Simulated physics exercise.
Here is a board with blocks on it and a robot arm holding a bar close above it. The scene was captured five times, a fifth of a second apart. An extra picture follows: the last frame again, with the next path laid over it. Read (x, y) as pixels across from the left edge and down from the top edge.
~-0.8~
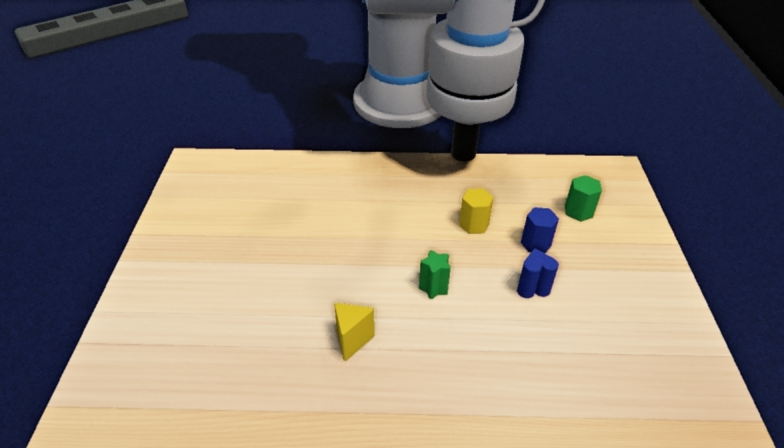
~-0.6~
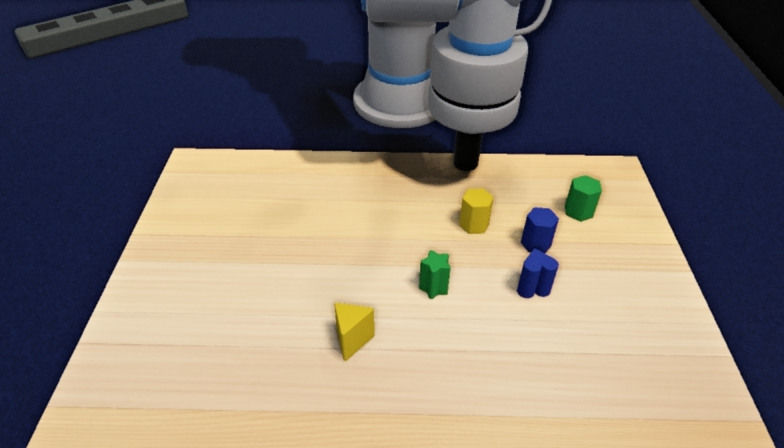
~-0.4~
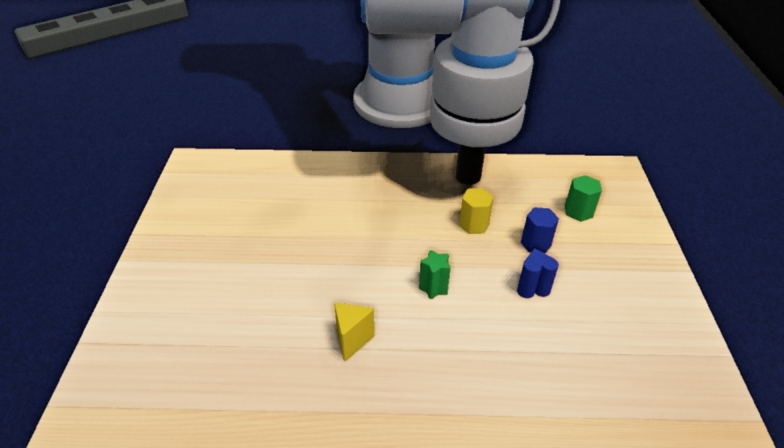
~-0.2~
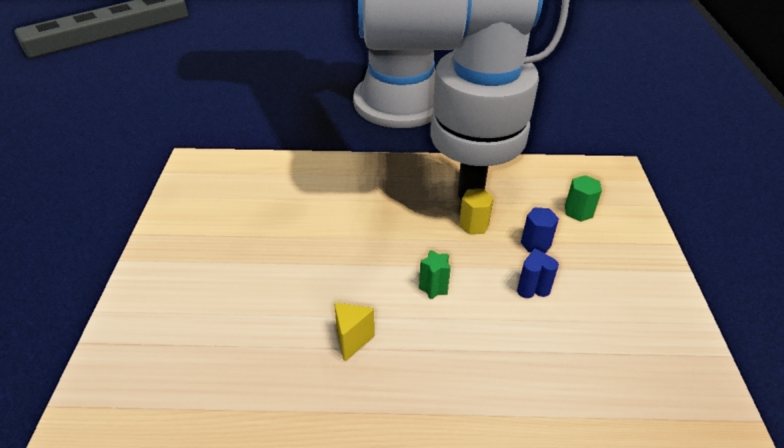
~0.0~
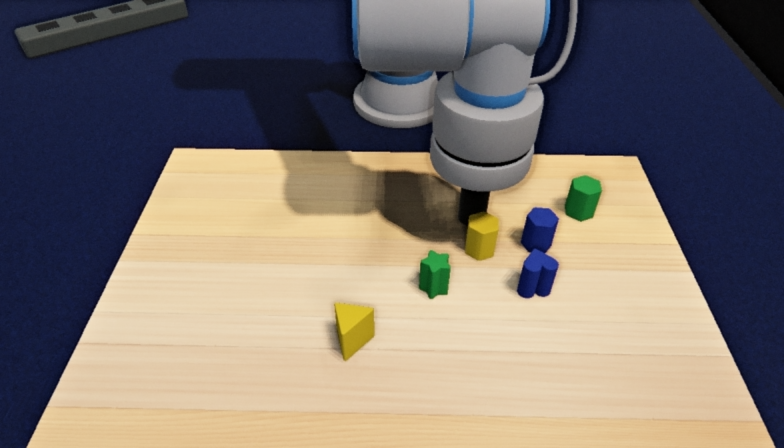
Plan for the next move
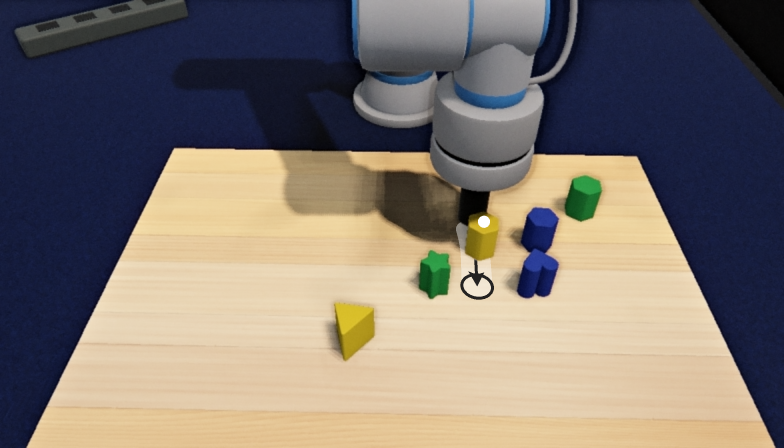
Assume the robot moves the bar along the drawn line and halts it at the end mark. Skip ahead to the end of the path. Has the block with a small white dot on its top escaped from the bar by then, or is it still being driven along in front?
The block with a small white dot on its top won't leave the front of the bar.
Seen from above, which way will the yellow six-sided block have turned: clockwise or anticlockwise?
Top view: Counterclockwise.
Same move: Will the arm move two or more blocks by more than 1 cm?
I believe not.
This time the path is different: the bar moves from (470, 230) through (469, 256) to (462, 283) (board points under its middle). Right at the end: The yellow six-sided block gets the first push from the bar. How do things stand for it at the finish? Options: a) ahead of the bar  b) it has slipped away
That would be b.
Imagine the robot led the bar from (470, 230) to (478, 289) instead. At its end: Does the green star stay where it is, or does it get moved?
Here's my answer: The green star remains in position.
The drawn path runs from (470, 230) by way of (474, 248) and (476, 266) to (477, 286); the dot is on the yellow six-sided block.
What follows on the original path. Halfway along, bar (478, 245); yellow six-sided block (493, 251).
At the end, bar (479, 274); green star not moved; yellow six-sided block (503, 279), turned 20° anticlockwise.
